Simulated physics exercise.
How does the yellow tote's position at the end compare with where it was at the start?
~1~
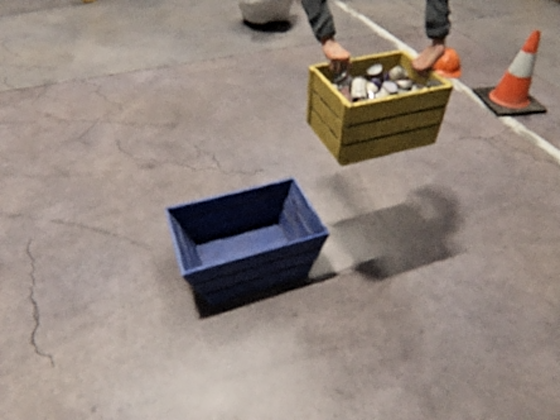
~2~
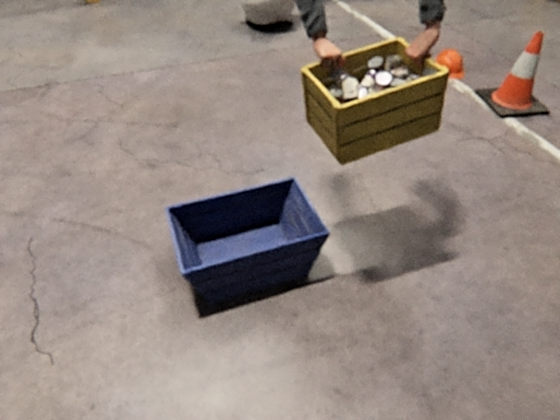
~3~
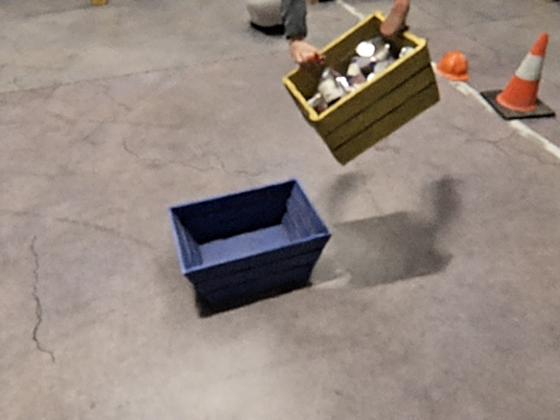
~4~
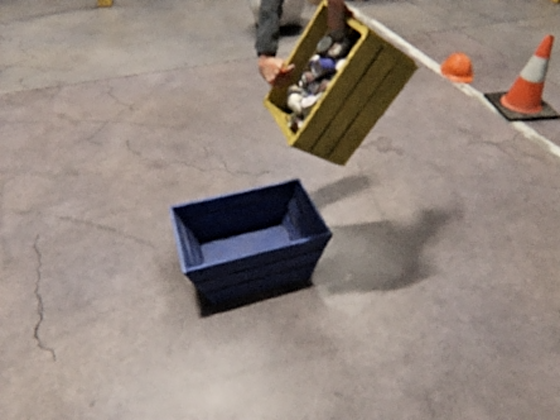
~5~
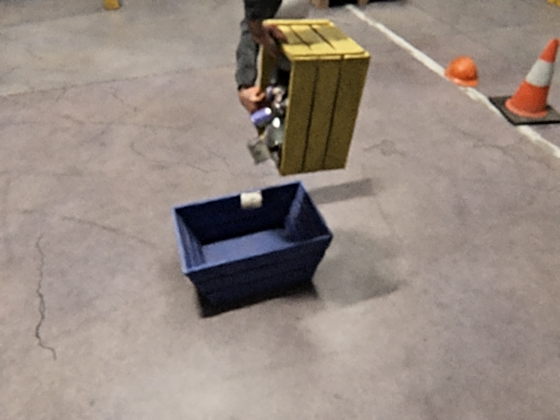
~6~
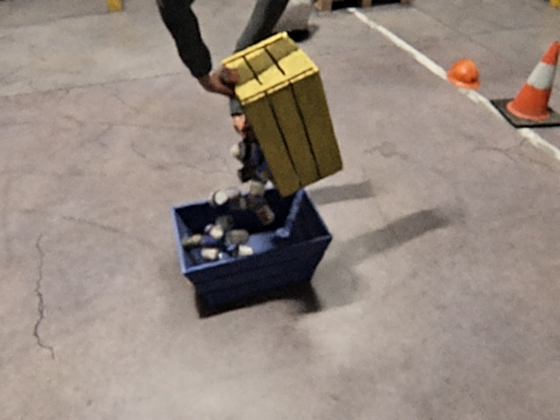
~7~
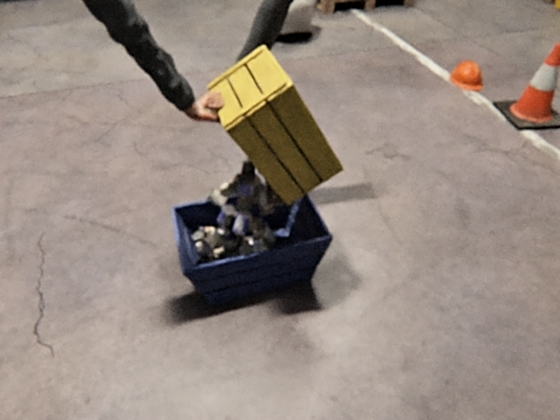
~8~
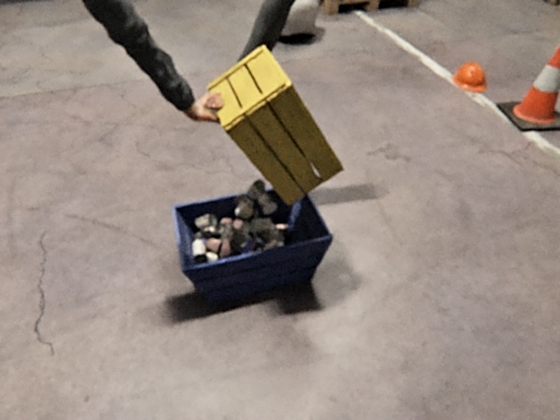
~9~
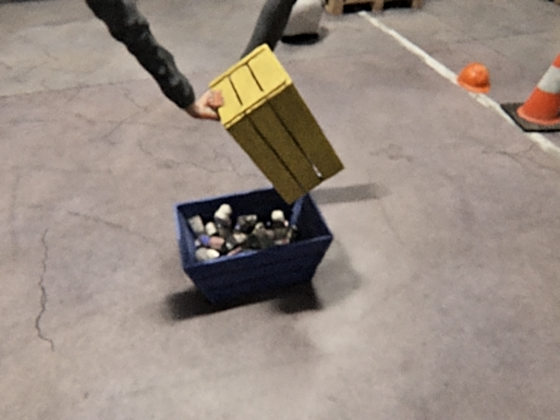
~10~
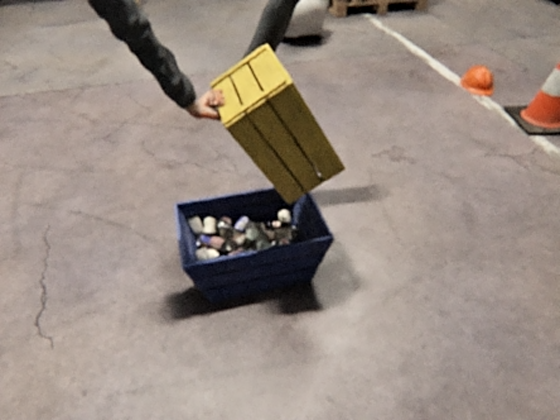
At the start the yellow tote was held up and to the right of the blue tray. By the end it was further left and slightly lower, just above the tray's right side.
